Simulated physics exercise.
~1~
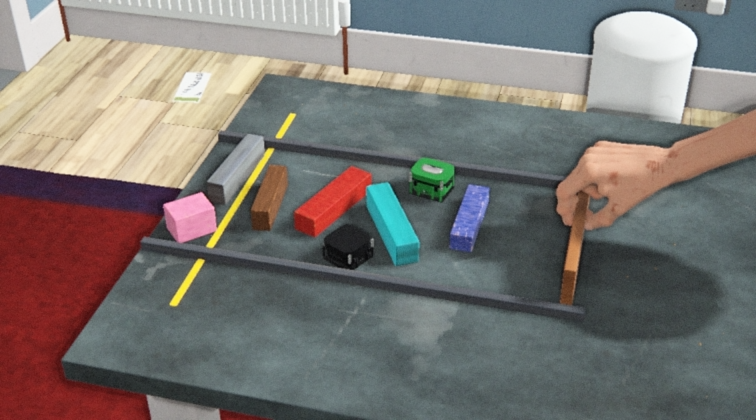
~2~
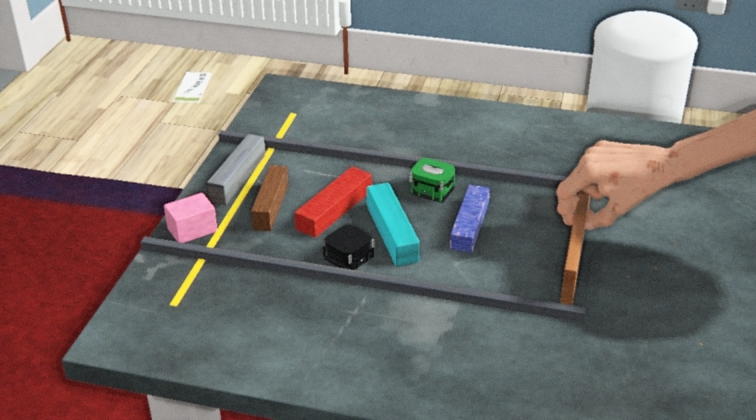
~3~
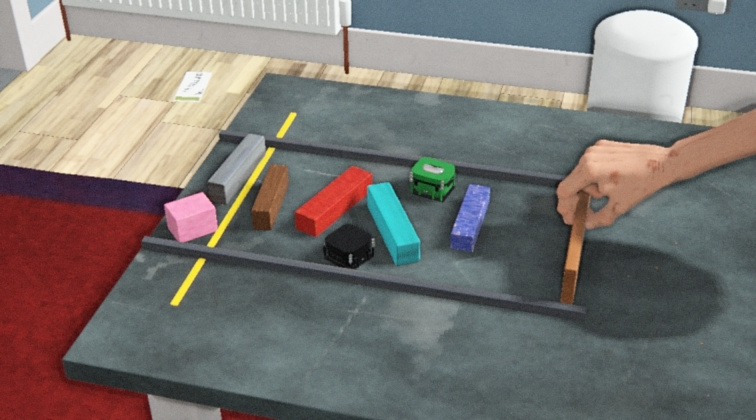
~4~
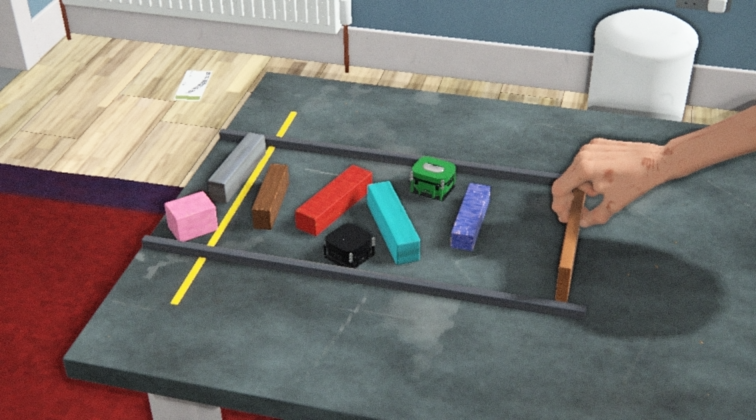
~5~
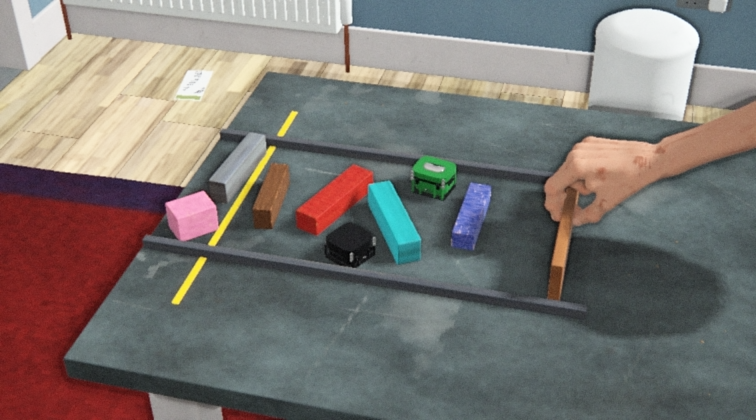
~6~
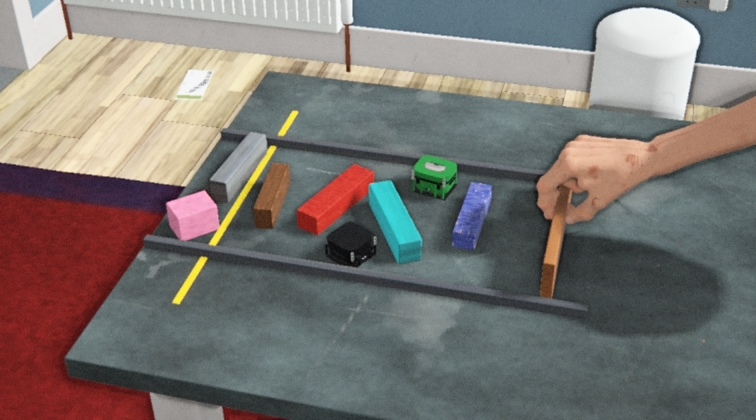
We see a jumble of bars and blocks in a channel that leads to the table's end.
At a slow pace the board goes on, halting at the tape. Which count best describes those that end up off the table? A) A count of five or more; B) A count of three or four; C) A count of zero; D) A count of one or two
Answer: B.
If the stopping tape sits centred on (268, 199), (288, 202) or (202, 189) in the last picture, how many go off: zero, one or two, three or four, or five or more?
Place one: Either one or two; place two: Not one; place three: Five or over.
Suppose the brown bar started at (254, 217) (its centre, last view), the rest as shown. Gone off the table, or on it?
Lab note: It goes off the edge.
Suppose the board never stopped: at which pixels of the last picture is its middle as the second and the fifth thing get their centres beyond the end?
At (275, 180) for the second, at (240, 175) for the fifth.
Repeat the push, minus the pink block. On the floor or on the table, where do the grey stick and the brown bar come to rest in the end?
Result - grey stick: Gone; brown bar: Gone.
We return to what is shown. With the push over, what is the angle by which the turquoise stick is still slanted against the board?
About 0 degrees.
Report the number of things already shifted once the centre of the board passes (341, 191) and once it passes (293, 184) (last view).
At that stage 6; at the next, 8.
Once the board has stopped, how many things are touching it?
The figure is 2.
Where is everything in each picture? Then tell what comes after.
The first frame shows pink block (190, 218); grey stick (237, 169); brown bar (270, 197); board (578, 228); tape (240, 198).
The second frame shows grey stick (237, 168); blue bar (470, 218).
The third frame shows brown bar (271, 197); board (579, 227).
The fourth frame shows pink block (191, 217); black case (349, 247).
The fifth frame shows grey stick (239, 167); turquoise stick (394, 221).
The sixth frame shows pink block (193, 216); grey stick (239, 166); brown bar (273, 195); board (559, 222); tape (243, 195).
A little later, none off yet; pink block at rest near (193, 216); grey stick at rest near (239, 166); brown bar at rest near (273, 195).
Next, none off yet; pink block shifted a little near (173, 215); grey stick shifted a little near (210, 161); brown bar shifted about its own width near (212, 185).
When it is over, the number that fall off is three or four; down, brown bar, grey stick and pink block.
